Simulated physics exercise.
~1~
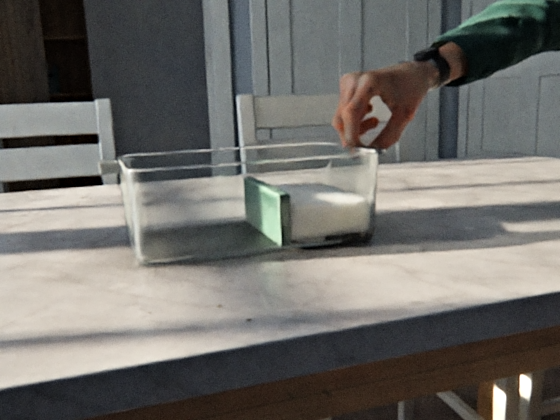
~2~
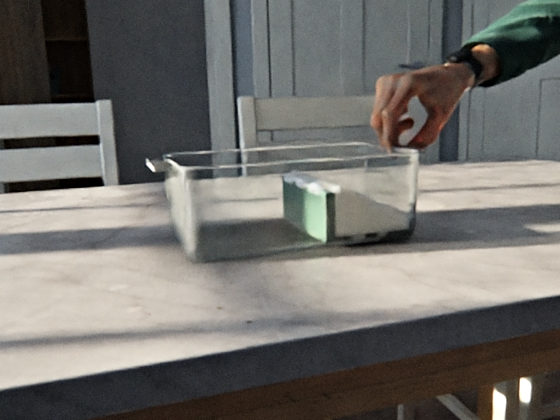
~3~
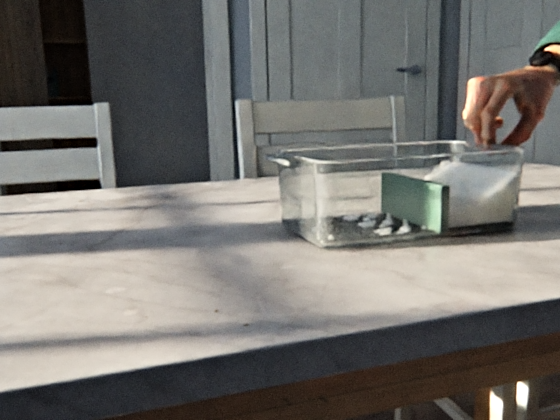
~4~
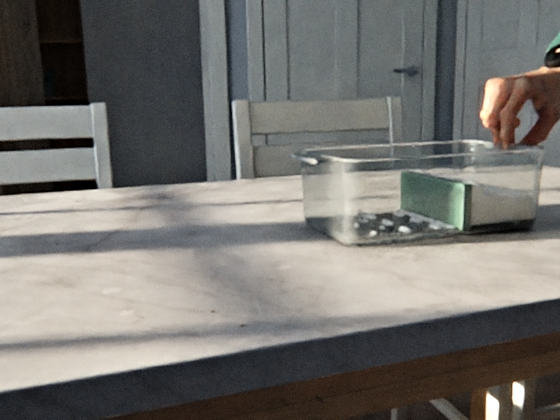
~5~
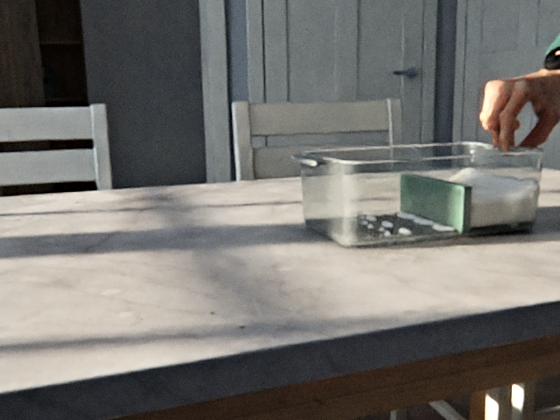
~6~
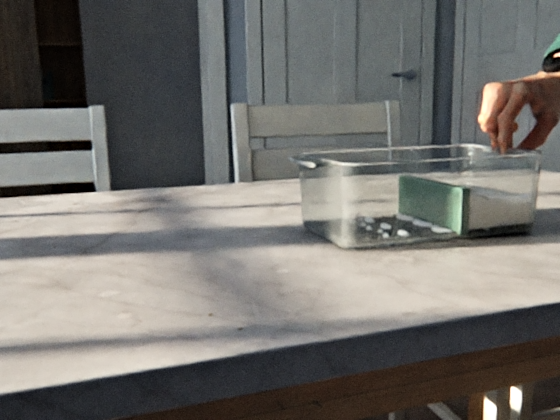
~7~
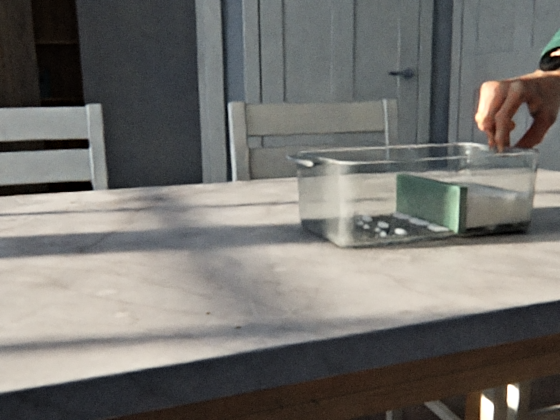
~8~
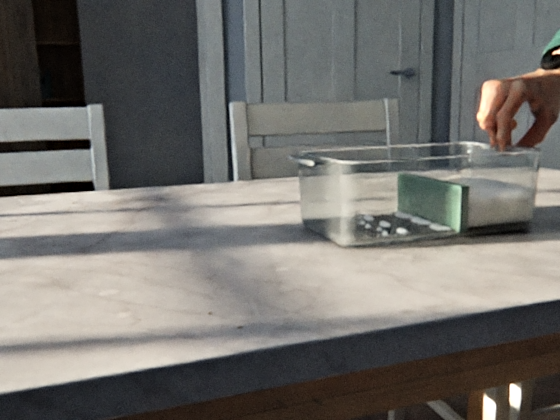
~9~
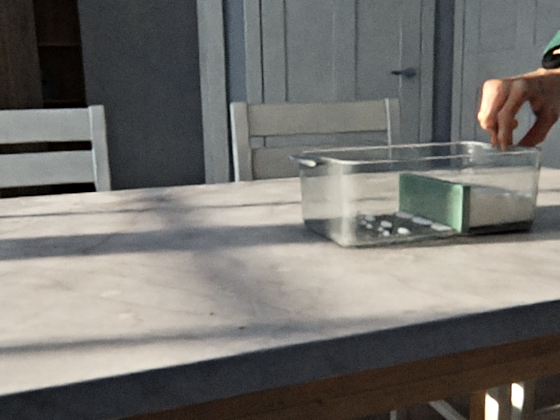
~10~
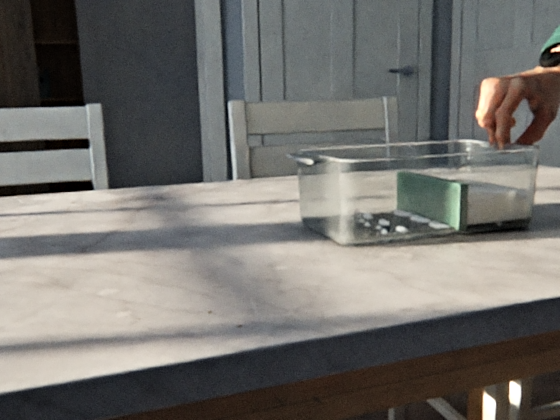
In the video, a hand slides an open clear food box to the right across a table, with milk held behind a green divider in its right part. A little milk gets onto the left side, and the box stops with most still on the right.
